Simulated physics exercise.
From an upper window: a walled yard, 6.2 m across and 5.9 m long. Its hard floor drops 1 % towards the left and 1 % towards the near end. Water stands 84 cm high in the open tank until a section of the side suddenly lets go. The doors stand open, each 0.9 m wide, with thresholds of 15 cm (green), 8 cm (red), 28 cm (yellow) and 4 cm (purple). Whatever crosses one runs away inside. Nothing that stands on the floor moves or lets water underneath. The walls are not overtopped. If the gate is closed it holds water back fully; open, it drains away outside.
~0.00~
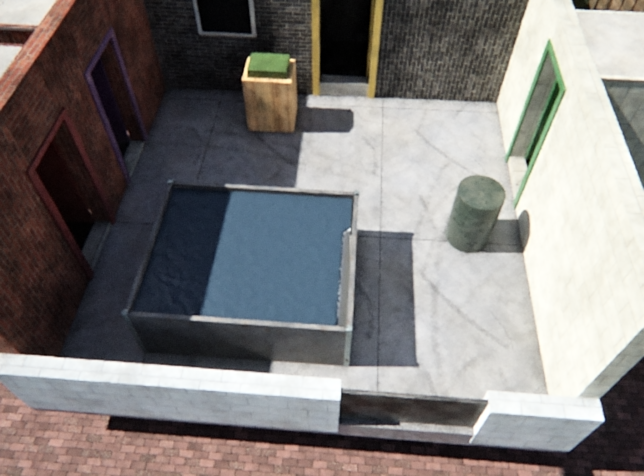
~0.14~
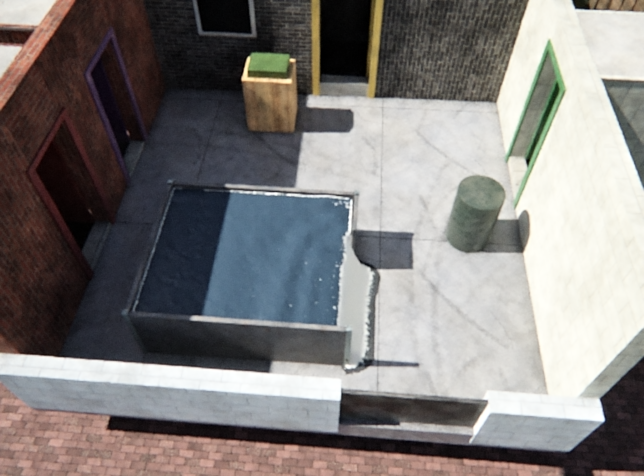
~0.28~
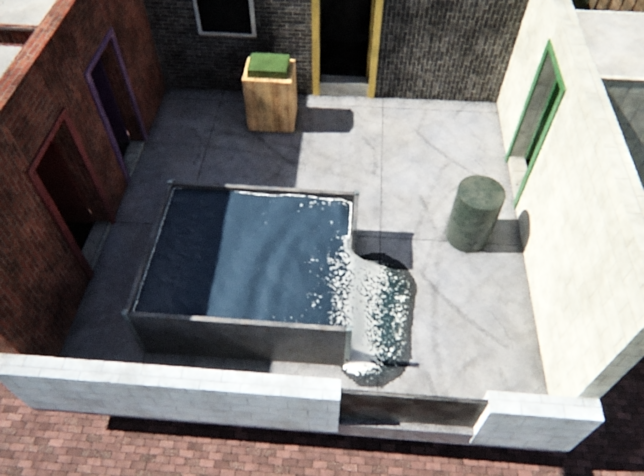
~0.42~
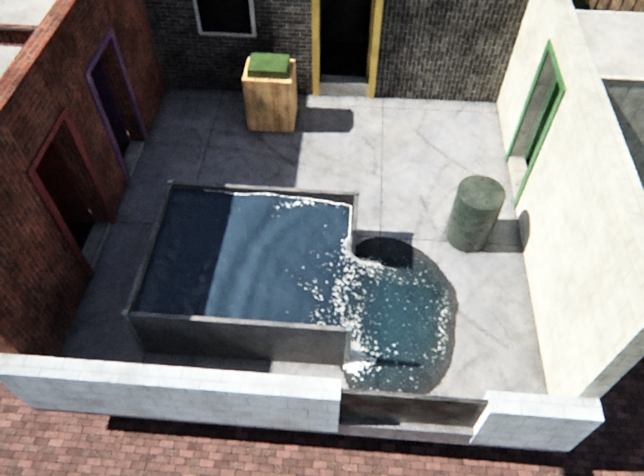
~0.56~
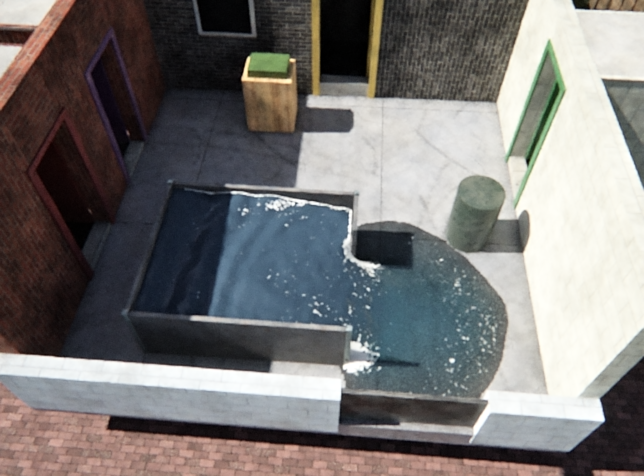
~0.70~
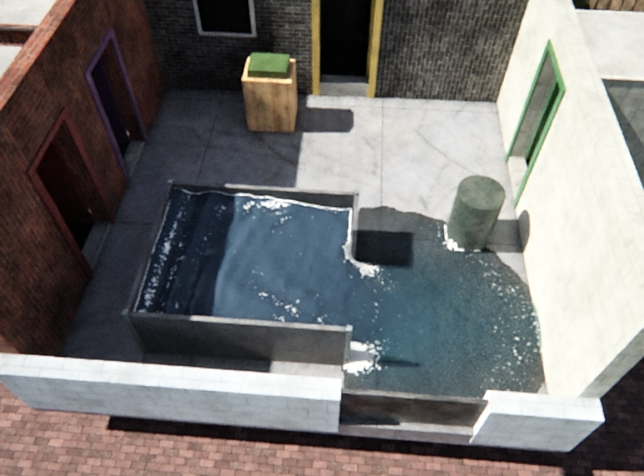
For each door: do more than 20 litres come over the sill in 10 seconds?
The water let in: At the green door it keeps below the limit; at the red door it passes the limit; at the yellow door it does not reach the limit; at the purple door it passes the limit.
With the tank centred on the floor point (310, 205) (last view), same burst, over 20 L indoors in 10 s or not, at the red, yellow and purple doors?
Against that limit: Red over, yellow below, purple past it.
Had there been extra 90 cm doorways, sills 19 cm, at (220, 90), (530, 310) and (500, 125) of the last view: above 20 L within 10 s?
In turn: Under, past it, under.
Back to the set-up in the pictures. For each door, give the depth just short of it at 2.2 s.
Depths in cm: Green 8, red 0, yellow 0, purple 0.
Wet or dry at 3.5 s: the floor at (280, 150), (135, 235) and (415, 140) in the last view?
In turn: Not reached, still dry, under water.
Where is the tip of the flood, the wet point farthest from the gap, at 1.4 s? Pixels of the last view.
At about (510, 195).
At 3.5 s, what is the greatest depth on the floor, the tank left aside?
Up to some 38 cm.
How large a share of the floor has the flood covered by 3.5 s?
About 60 per cent.
After 1.4 s water covers 25 % of the floor and is deepest (68 cm) near (532, 419); green door not reached, red door not reached, yellow door not reached, purple door not reached.
After 2.2 s water covers 35 % of the floor and is deepest (55 cm) near (440, 398); green door 8 cm at the sill, 0 L in, red door not reached, yellow door not reached, purple door not reached.
After 3.5 s water covers 60 % of the floor and is deepest (38 cm) near (470, 257); green door 11 cm at the sill, 0 L in, red door not reached, yellow door 9 cm at the sill, 0 L in, purple door not reached.
After 6.0 s water covers 95 % of the floor and is deepest (31 cm) near (50, 383); green door 6 cm at the sill, 0 L in, red door 5 cm at the sill, 0 L in, yellow door 22 cm at the sill, 0 L in, purple door 12 cm at the sill, 5 L in.
After 10.0 s water covers 100 % of the floor and is deepest (18 cm) near (166, 92); green door 10 cm at the sill, 0 L in, red door 16 cm at the sill, 34 L in, yellow door 10 cm at the sill, 0 L in, purple door 14 cm at the sill, 191 L in.
